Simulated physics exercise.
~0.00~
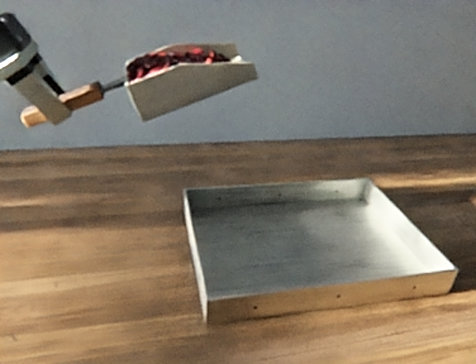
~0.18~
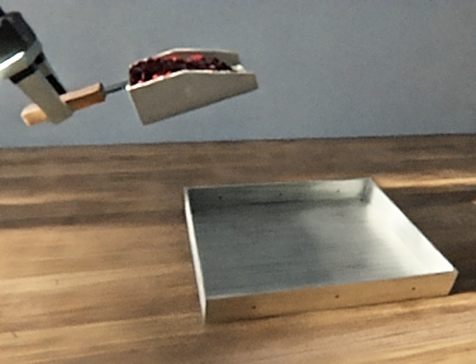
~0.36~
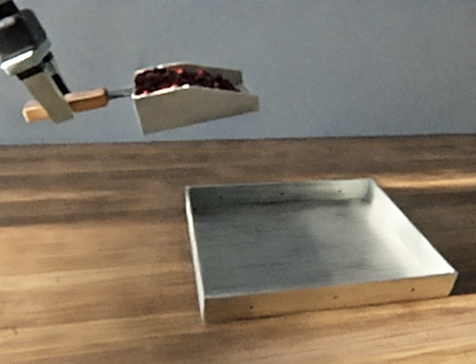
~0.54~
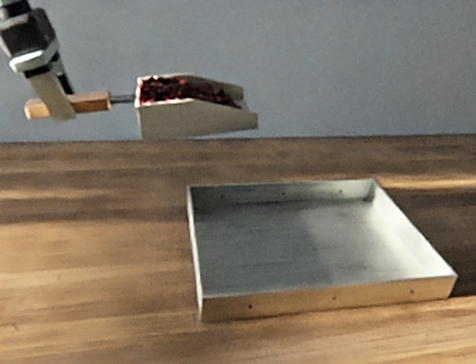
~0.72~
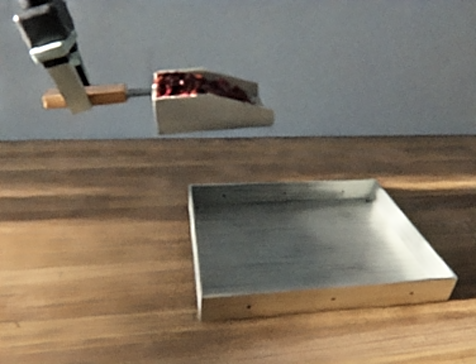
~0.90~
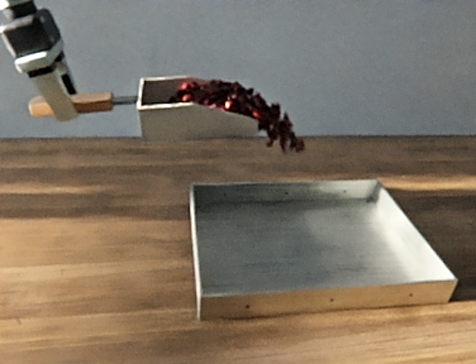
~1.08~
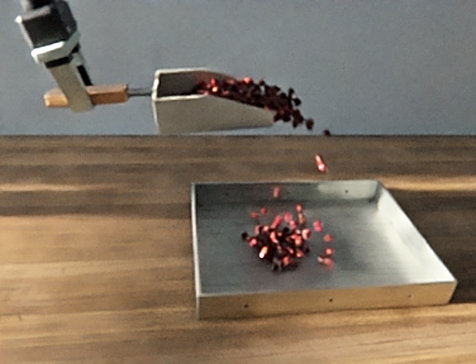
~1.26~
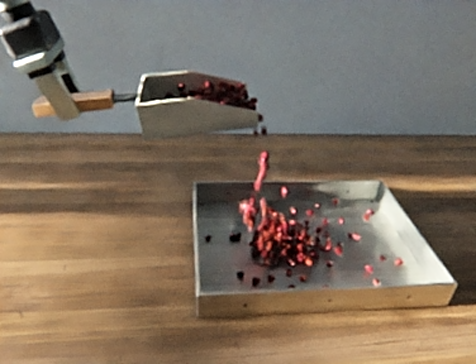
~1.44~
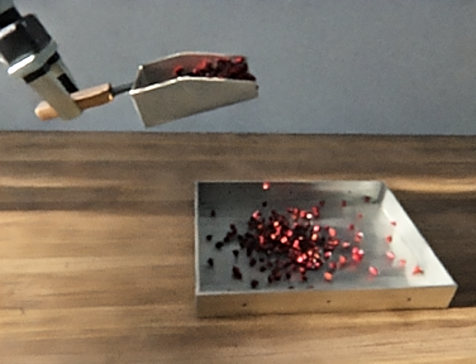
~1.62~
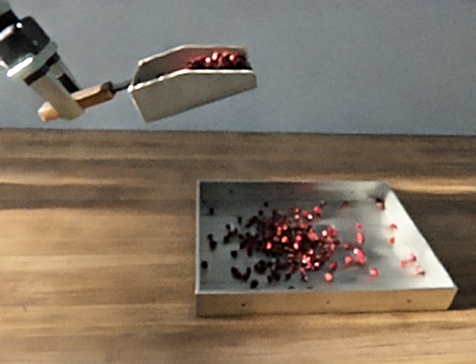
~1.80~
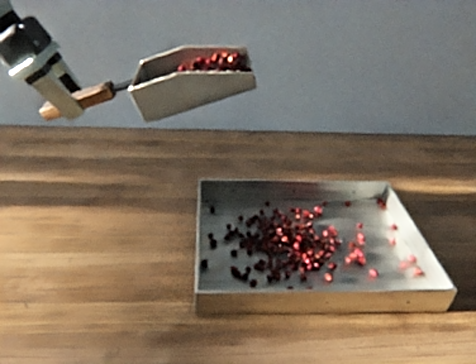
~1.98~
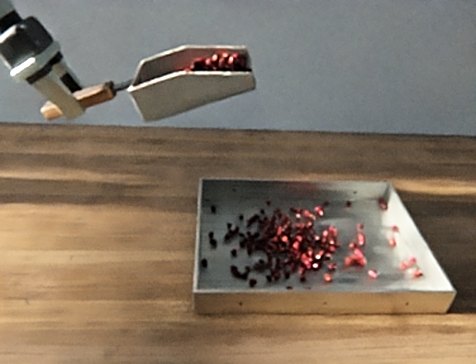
Dark red beans spilling from a metal scoop held by a robot arm, scattering across a tray as some stay behind.
